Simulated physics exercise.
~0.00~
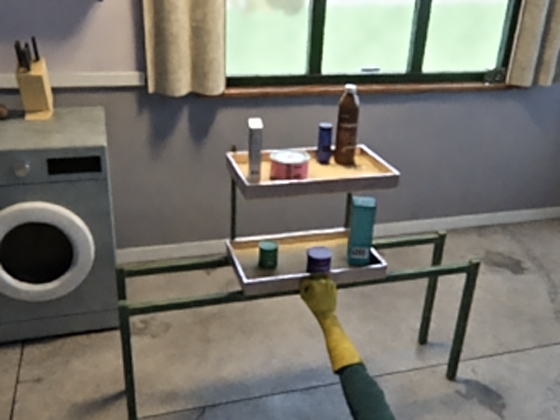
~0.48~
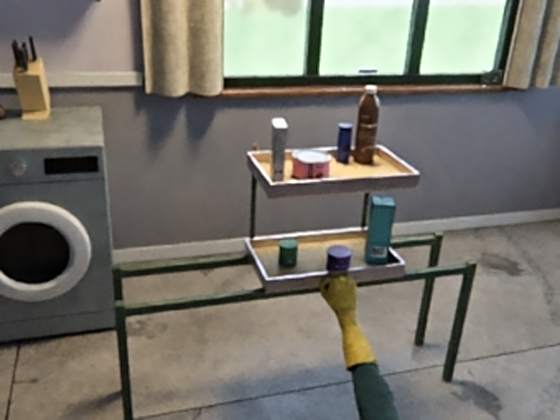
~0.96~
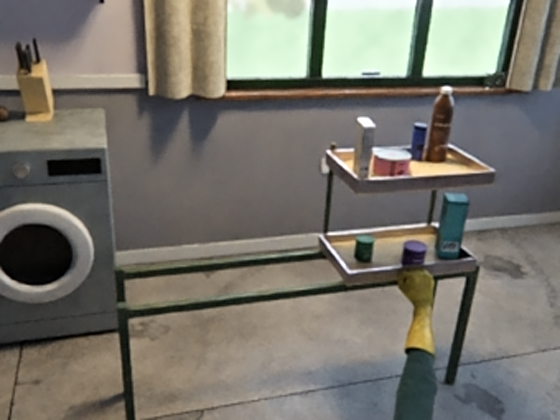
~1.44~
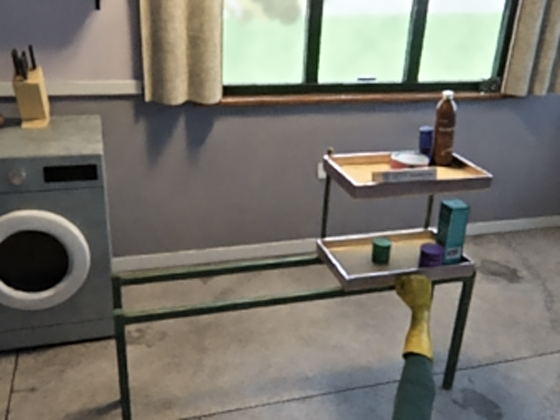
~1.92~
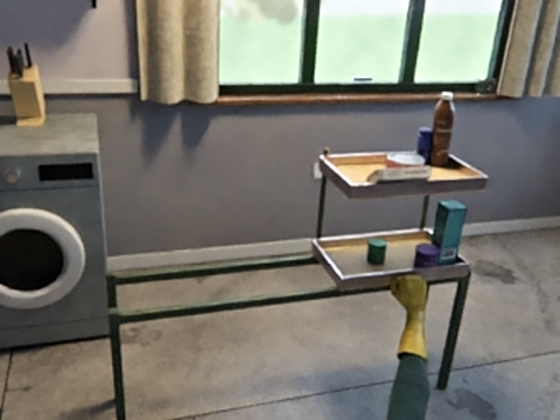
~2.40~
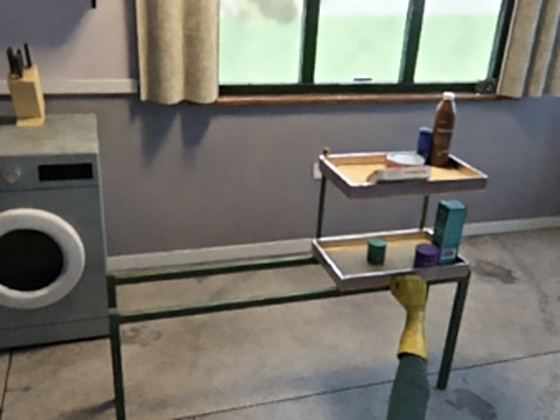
At first, a yellow-gloved hand holds the front of a two-level tray on a green frame, with a white packet, pink tub, blue shaker and brown bottle above and a green tin, purple tin and turquoise carton below. The hand moves the tray right, slowly and then farther, to the right end of the frame. There the white packet begins to lean. It topples onto its side near the pink tub but stays on the upper level. Finally, the tray rests at the right, with the brown bottle, blue shaker and turquoise carton still standing.
